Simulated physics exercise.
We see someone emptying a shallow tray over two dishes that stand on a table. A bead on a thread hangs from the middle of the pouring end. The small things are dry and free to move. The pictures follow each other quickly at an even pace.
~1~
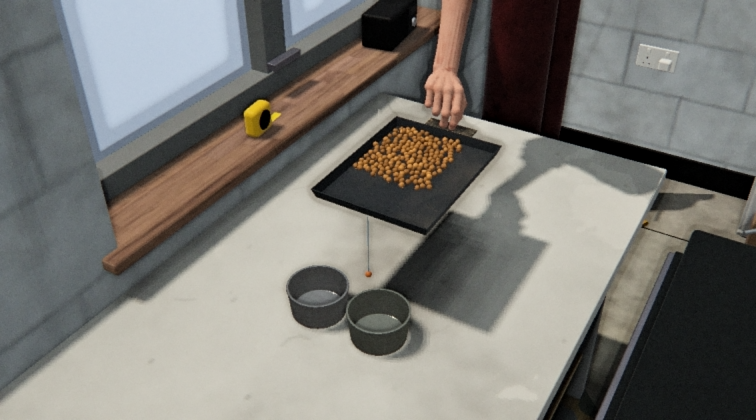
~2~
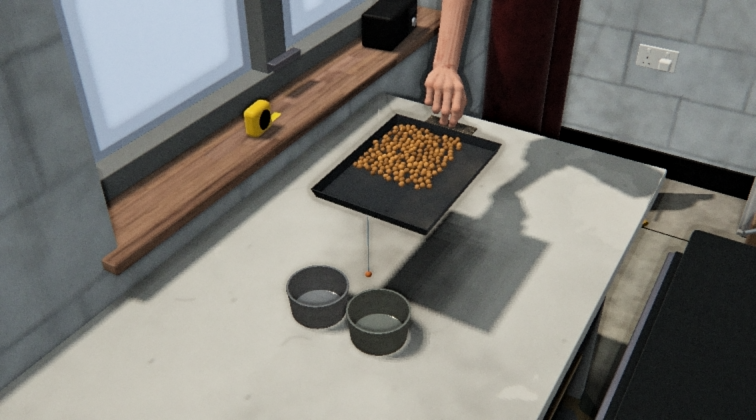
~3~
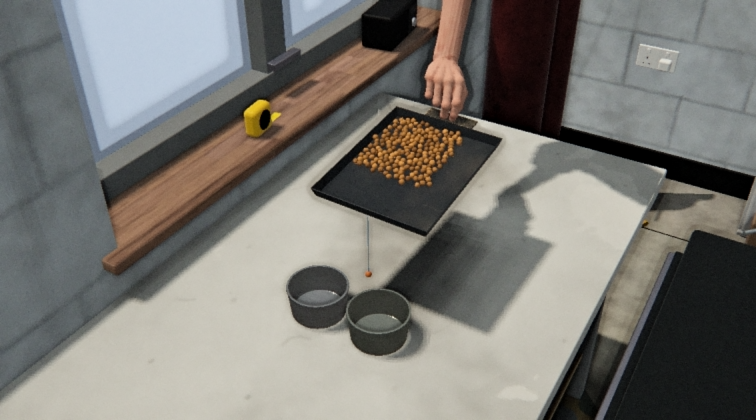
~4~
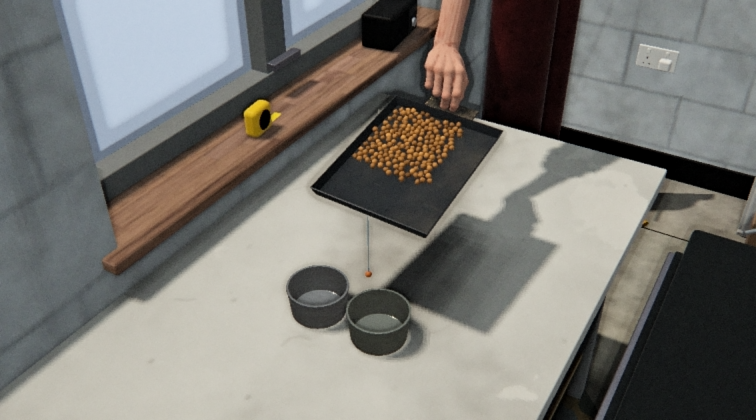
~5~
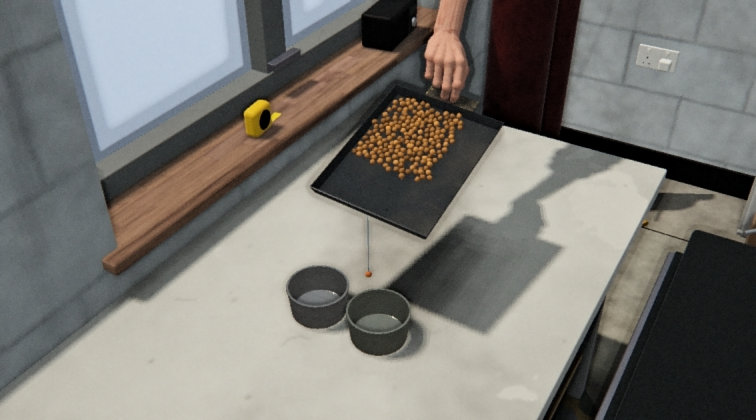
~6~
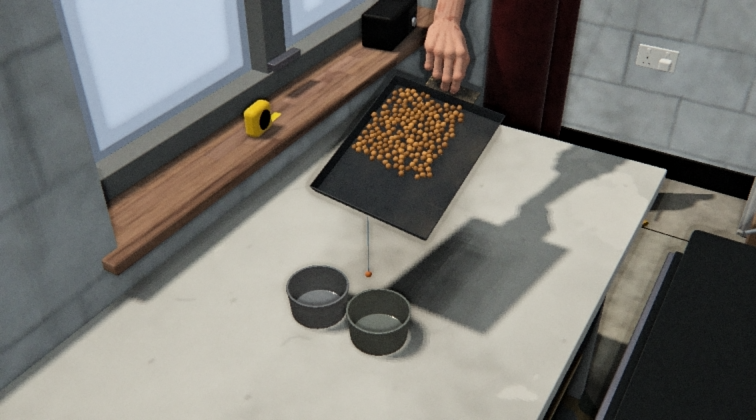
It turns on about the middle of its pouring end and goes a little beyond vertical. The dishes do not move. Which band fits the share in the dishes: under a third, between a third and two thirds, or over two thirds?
Together they catch between a third and two thirds.
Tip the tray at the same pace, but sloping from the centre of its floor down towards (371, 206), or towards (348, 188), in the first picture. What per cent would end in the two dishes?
In turn 80 and 20 in a hundred.
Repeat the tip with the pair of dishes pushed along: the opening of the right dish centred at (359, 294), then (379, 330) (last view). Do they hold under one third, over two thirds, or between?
In turn: Below one third; less than a third.
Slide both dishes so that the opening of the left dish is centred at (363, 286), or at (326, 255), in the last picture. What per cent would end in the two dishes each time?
First some 70, then 10 per cent.
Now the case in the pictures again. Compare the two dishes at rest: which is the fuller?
The winner is the right one.
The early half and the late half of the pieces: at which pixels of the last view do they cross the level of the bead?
Early half (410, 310), late half (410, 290).
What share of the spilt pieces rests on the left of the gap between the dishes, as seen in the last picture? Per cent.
Near 0 %.
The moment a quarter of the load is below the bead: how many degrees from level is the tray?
At about 75°.
Soon after the last picture, tray tipped steeply; about two thirds on the tray; a stray few in the right dish; a stray few outside both; about a third in the air.
A little later, tray tipped past a quarter turn; about a quarter on the tray; about a quarter in the right dish; a stray few in the left dish; about half outside both; a small part in the air.
Later still, tray tipped past a quarter turn; about half in the right dish; a stray few in the left dish; about half outside both.
At rest, tray tipped past a quarter turn; about half in the right dish; a stray few in the left dish; about half outside both.
